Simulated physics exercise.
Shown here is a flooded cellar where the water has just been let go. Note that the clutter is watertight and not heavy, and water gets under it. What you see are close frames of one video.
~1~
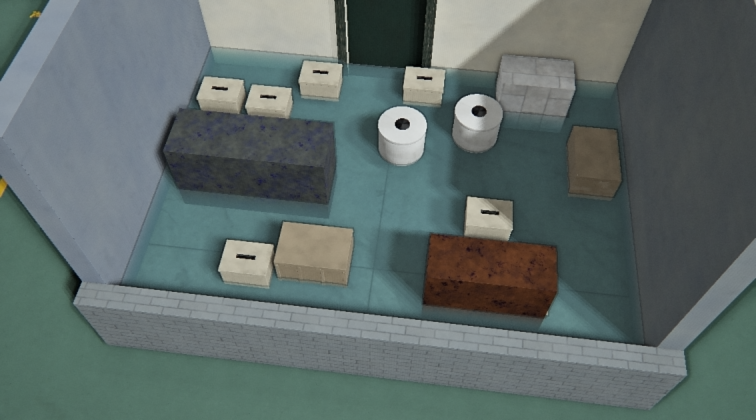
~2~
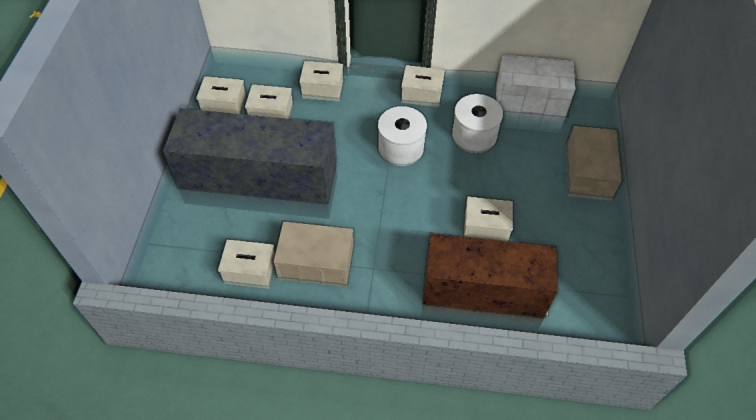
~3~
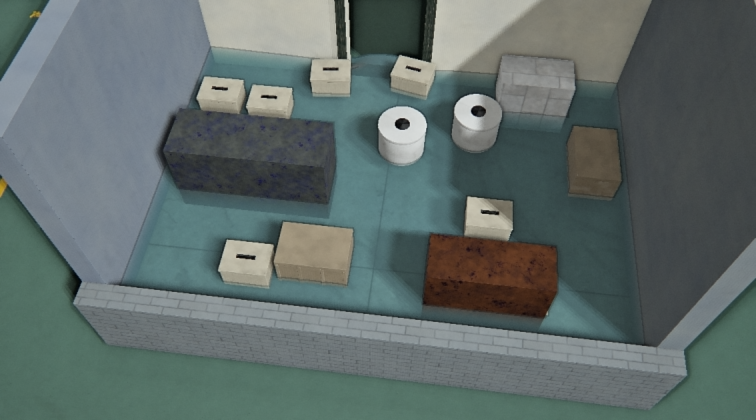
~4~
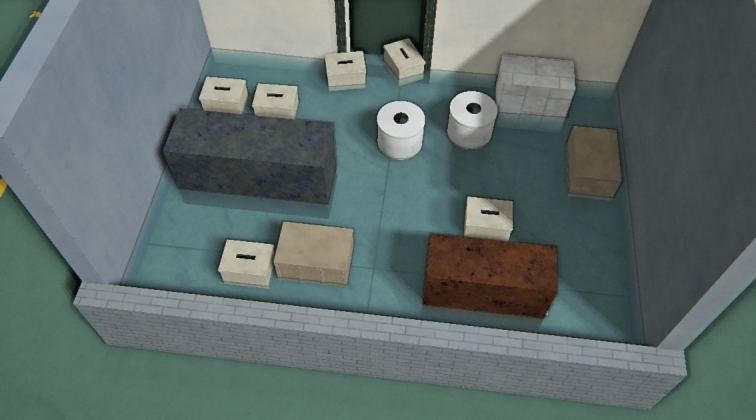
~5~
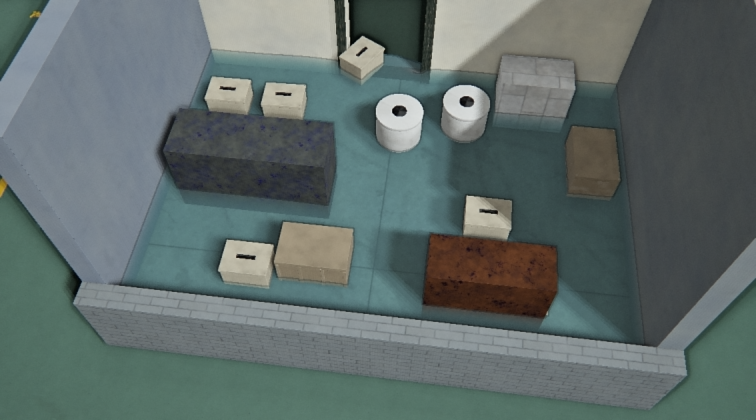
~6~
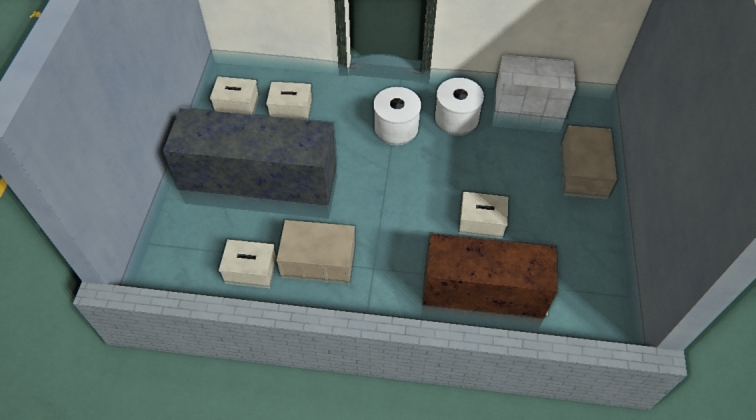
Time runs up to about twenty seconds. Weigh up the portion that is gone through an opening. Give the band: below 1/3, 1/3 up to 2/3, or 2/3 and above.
The likely share is two thirds upward.
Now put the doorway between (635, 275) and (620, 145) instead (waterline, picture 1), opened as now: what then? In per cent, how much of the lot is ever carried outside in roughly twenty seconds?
90 %.
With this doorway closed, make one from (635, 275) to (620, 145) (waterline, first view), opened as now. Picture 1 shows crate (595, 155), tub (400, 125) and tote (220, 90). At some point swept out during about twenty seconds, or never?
Ordered result: Exited / exited / retained.
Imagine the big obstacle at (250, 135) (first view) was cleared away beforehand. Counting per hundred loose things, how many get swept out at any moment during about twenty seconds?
About 70%.
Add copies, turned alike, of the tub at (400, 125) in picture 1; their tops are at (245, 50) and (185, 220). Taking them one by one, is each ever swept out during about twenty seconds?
Copy one taken away, copy two still there.
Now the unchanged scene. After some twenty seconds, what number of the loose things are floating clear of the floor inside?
That would be 2.
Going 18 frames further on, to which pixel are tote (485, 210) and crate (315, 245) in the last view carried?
Around (449, 154) for the first and around (372, 194) for the second.
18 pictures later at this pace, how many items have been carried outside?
5.
A moment on, 2 of 10 are out; 8 afloat.
Next, 5 of 10 are out; 5 afloat.
Later, 7 of 10 are out; 3 afloat.
In the end, 8 of 10 are out; 2 afloat.
